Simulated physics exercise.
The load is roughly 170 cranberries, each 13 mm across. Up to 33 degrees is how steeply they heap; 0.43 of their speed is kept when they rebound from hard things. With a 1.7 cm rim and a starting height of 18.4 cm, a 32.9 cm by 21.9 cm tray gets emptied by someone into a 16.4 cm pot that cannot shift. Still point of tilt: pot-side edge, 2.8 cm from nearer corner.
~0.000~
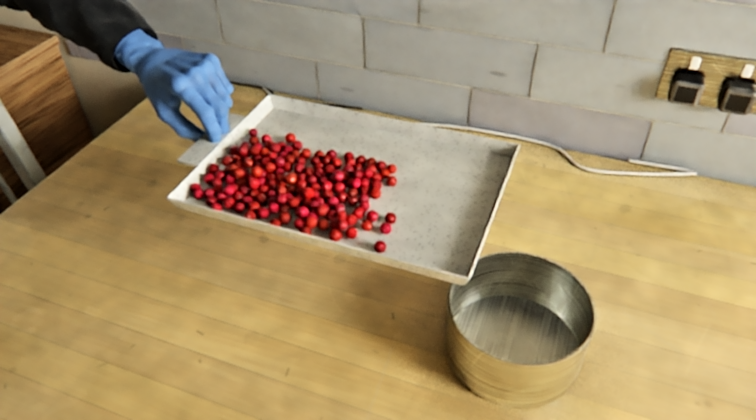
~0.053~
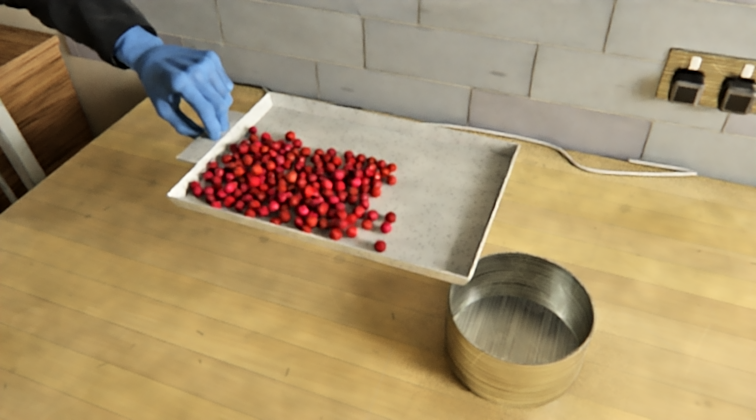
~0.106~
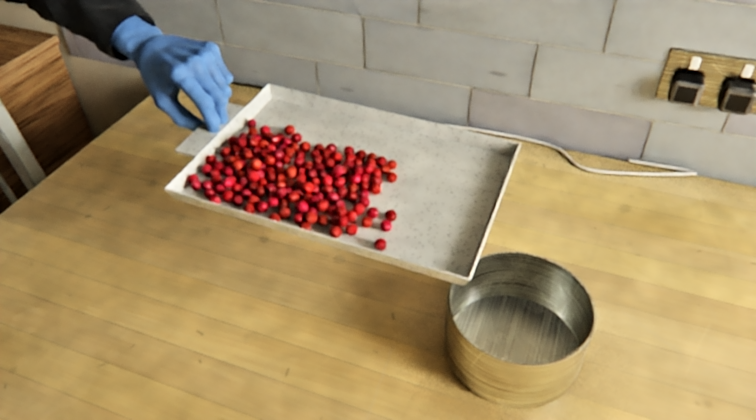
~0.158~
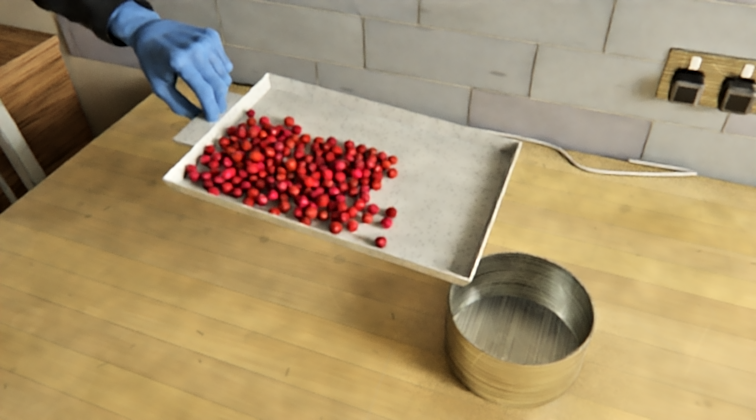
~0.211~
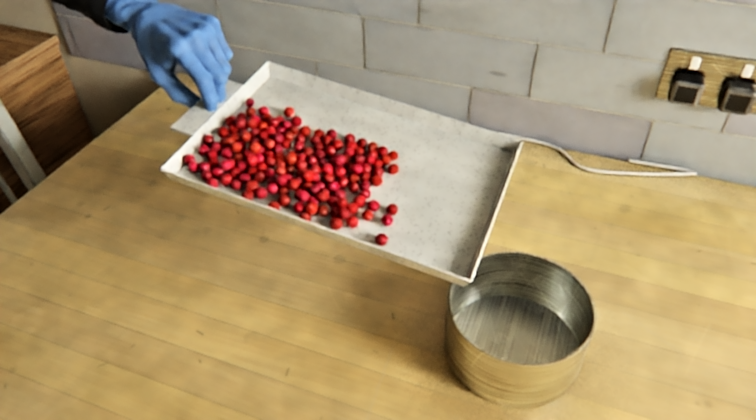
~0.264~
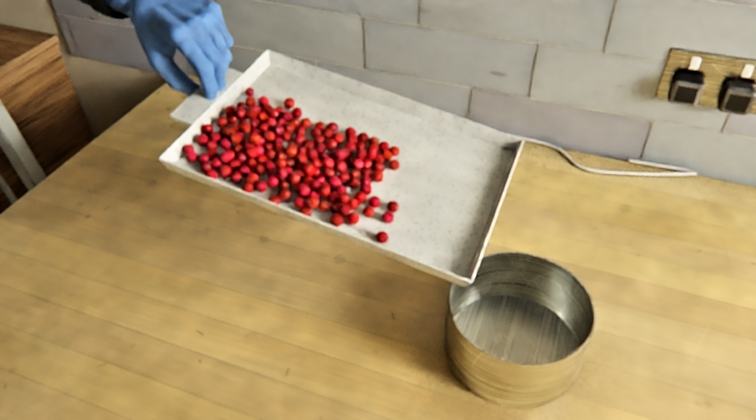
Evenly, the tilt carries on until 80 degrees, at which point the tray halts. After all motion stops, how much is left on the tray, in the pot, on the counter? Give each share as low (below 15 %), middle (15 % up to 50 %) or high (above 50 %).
Left on the tray - low, pot - high, counter - middle.
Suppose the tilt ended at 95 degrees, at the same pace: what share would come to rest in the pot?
In that case, near 65 percent.
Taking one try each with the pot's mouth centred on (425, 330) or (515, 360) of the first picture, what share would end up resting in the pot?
That gives roughly 10 per cent and then 80 per cent.
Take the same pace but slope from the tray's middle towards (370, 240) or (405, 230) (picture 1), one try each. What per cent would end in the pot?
The share comes to roughly 0 in a hundred, then roughly 25 in a hundred.
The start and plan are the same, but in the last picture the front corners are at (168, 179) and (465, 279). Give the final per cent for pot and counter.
Pot 0 % / counter 100 %.
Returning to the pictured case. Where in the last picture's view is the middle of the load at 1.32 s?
Somewhere about (478, 218) in the last view.
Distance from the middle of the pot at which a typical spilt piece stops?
Some 16 centimetres.
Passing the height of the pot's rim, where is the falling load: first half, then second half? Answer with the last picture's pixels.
First half close to (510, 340), second half close to (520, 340).
After 0.90 s, tilt 43 degrees; the tray holds 100 %, the pot 0 %.
After 1.32 s, tilt 65 degrees; the tray holds 80 %, the pot 10 %.
After 1.82 s, tilt 80 degrees; the tray holds 30 %, the pot 35 %.
At rest (2.9 s), tray 5 %, pot 65 %, counter 30 %.
